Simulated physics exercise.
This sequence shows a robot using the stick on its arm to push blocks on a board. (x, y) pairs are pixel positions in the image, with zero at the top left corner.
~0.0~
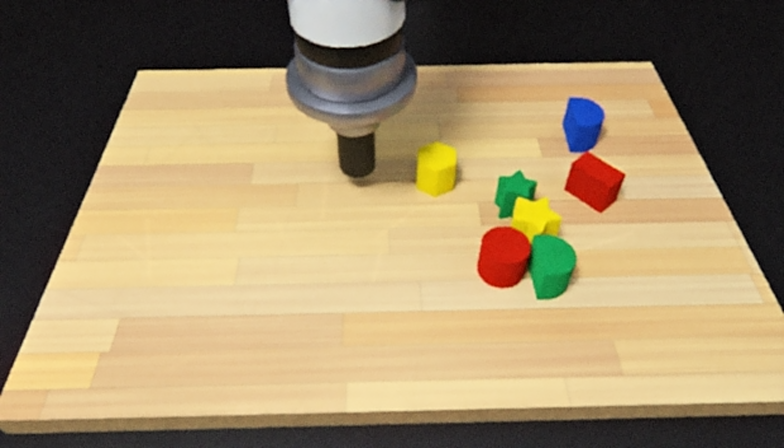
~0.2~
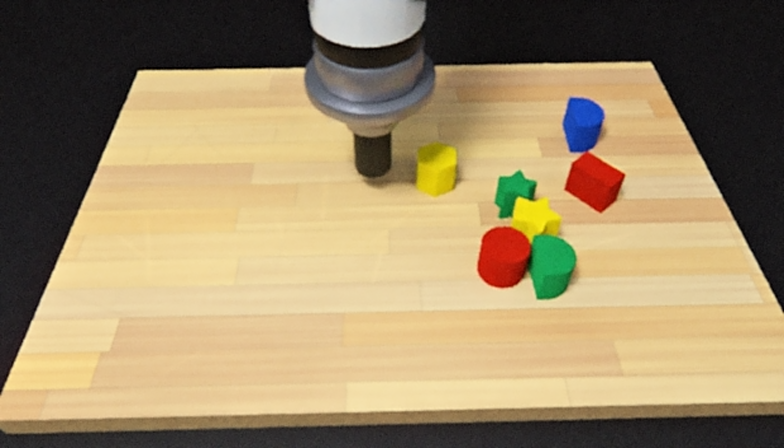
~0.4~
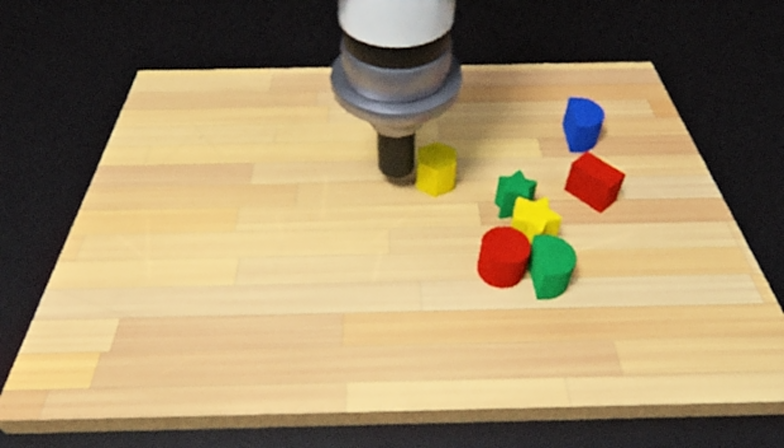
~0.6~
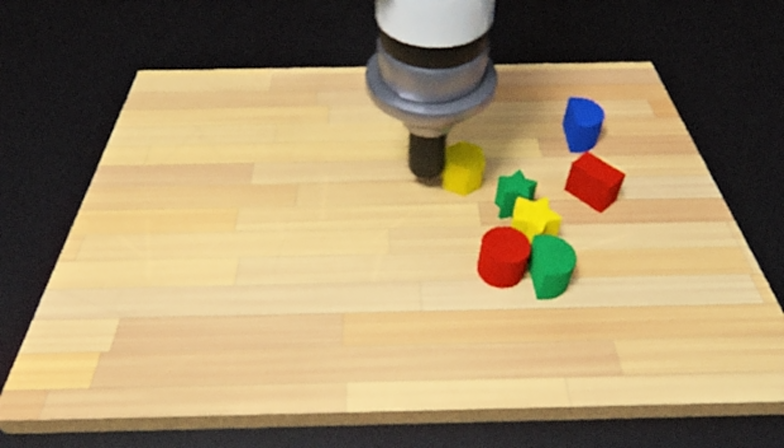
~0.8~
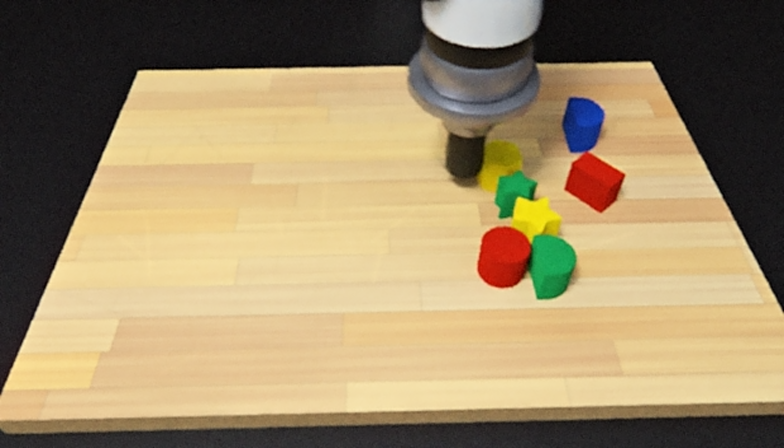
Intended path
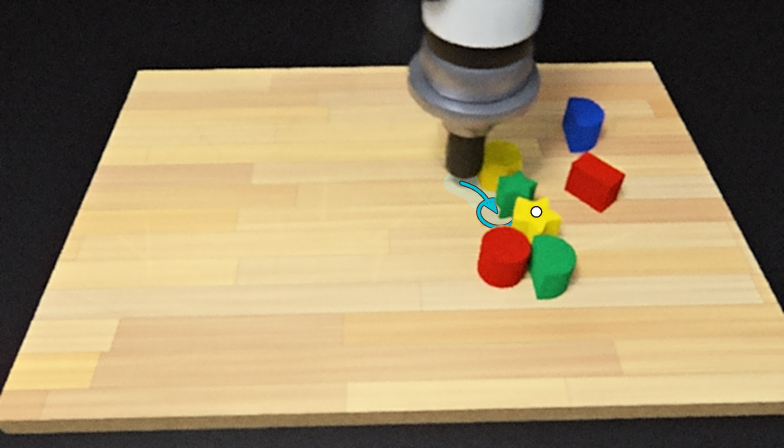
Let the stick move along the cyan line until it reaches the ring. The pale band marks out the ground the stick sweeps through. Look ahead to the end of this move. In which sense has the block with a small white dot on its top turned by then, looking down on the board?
Its rotation is clockwise.
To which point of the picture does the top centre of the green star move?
I'd say the green star ends with its top centre at (538, 192).
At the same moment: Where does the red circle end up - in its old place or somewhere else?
If the stick follows that path, the red circle stays in its place.
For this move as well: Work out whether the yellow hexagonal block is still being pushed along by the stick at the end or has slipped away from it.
It is gone from the front.
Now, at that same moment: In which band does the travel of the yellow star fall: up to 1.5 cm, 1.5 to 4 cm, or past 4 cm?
Between 1.5 and 4 cm.
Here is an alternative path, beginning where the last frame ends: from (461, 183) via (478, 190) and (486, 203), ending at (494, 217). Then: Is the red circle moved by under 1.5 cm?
Yes - that is the case.
Drawn move, from (461, 183) via (477, 190) and (488, 201), ending at (497, 213); the dot is on the yellow star.
What follows on the original path. Halfway along, stick (486, 180); yellow hexagonal block (517, 154), turned 25° anticlockwise; green star (522, 185).
At the end, stick (500, 198); yellow hexagonal block (517, 154), turned 25° anticlockwise; red circle still; green star (538, 192), turned 50° anticlockwise; yellow star (557, 223), turned 20° clockwise; green D-shaped block (562, 263).
